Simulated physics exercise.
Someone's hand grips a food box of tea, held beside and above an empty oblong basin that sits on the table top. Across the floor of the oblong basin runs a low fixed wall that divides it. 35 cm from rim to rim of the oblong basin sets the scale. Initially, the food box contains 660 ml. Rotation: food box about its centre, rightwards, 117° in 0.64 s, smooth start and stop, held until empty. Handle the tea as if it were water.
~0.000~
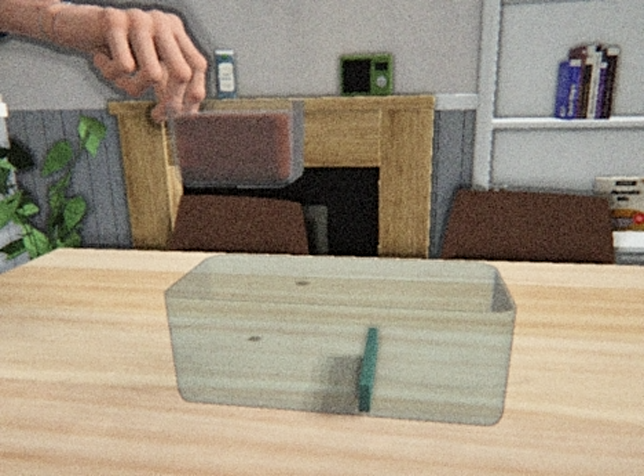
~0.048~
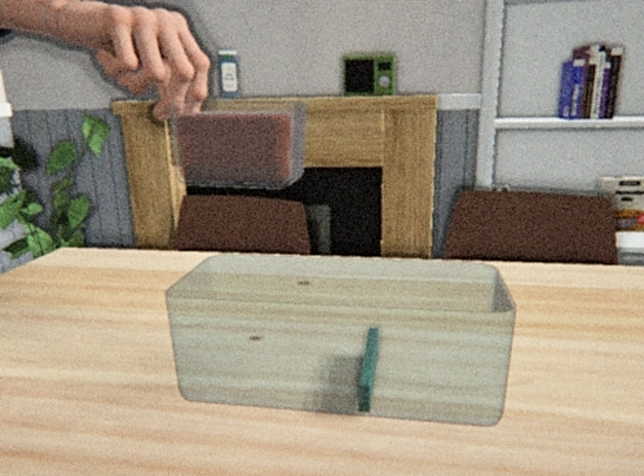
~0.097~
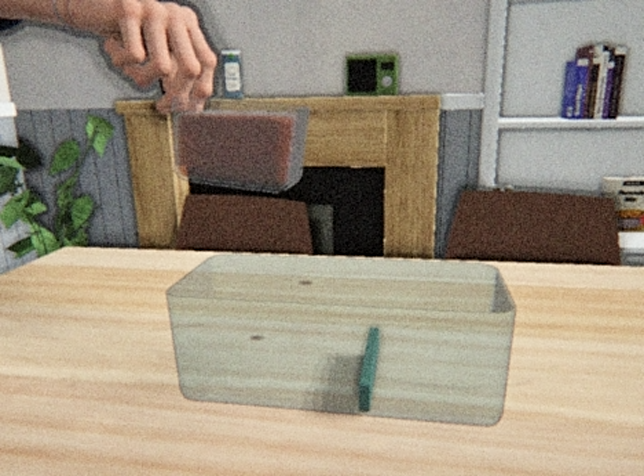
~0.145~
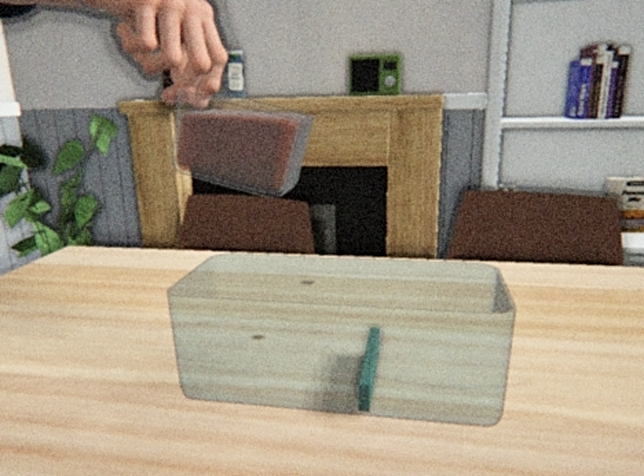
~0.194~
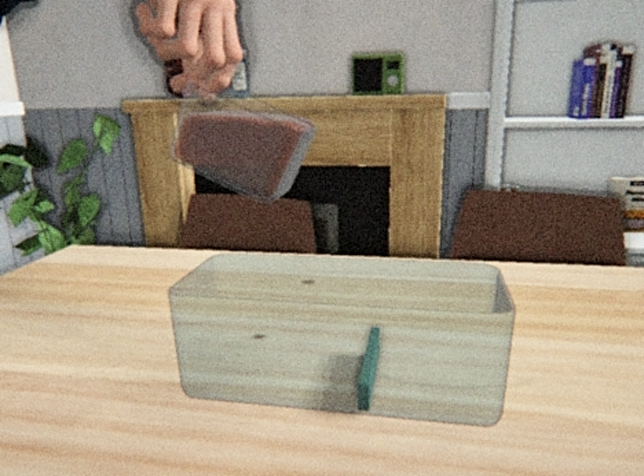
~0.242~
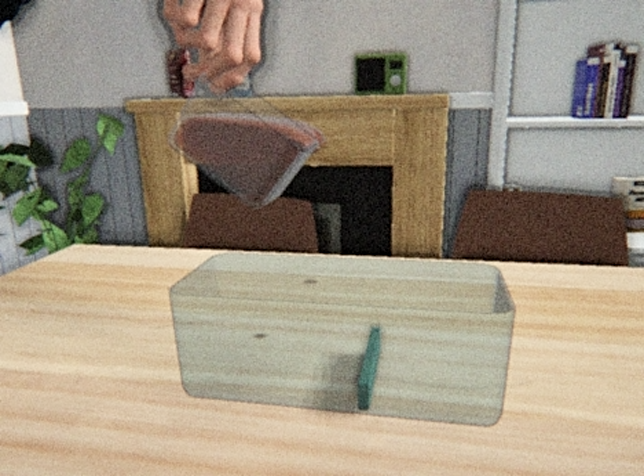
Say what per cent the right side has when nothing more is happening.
It has about 42 per cent.
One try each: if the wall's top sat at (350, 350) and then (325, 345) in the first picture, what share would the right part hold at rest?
Try 1: 60 %; try 2: 75 %.
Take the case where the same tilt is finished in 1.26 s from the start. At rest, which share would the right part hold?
Result under that change: Approx. 60 %.
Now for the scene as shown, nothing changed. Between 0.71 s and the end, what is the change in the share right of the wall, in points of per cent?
A loss, roughly 1.
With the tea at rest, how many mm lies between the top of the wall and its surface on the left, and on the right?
Near 18 mm for the left and near 16 mm for the right.
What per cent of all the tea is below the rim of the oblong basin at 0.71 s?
Near 94 per cent of the total.
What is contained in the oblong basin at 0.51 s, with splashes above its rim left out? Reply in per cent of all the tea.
Near 38 in a hundred.
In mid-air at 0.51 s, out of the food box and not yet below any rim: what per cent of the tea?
Estimate: About 42 % of all of it.
By 0.51 s the tilt is 106° and 20 per cent is still to pour, 11 is left of the wall and 26 right of it.
By 0.71 s the tilt is 117° and 2 per cent is still to pour, 49 is left of the wall and 44 right of it.
By 0.92 s the tilt is 117° and 0 per cent is still to pour, 55 is left of the wall and 42 right of it.
By 1.14 s the tilt is 117° and 0 per cent is still to pour, 56 is left of the wall and 42 right of it.
At rest 56 per cent lies left of the wall, 42 right of it and 2 outside.
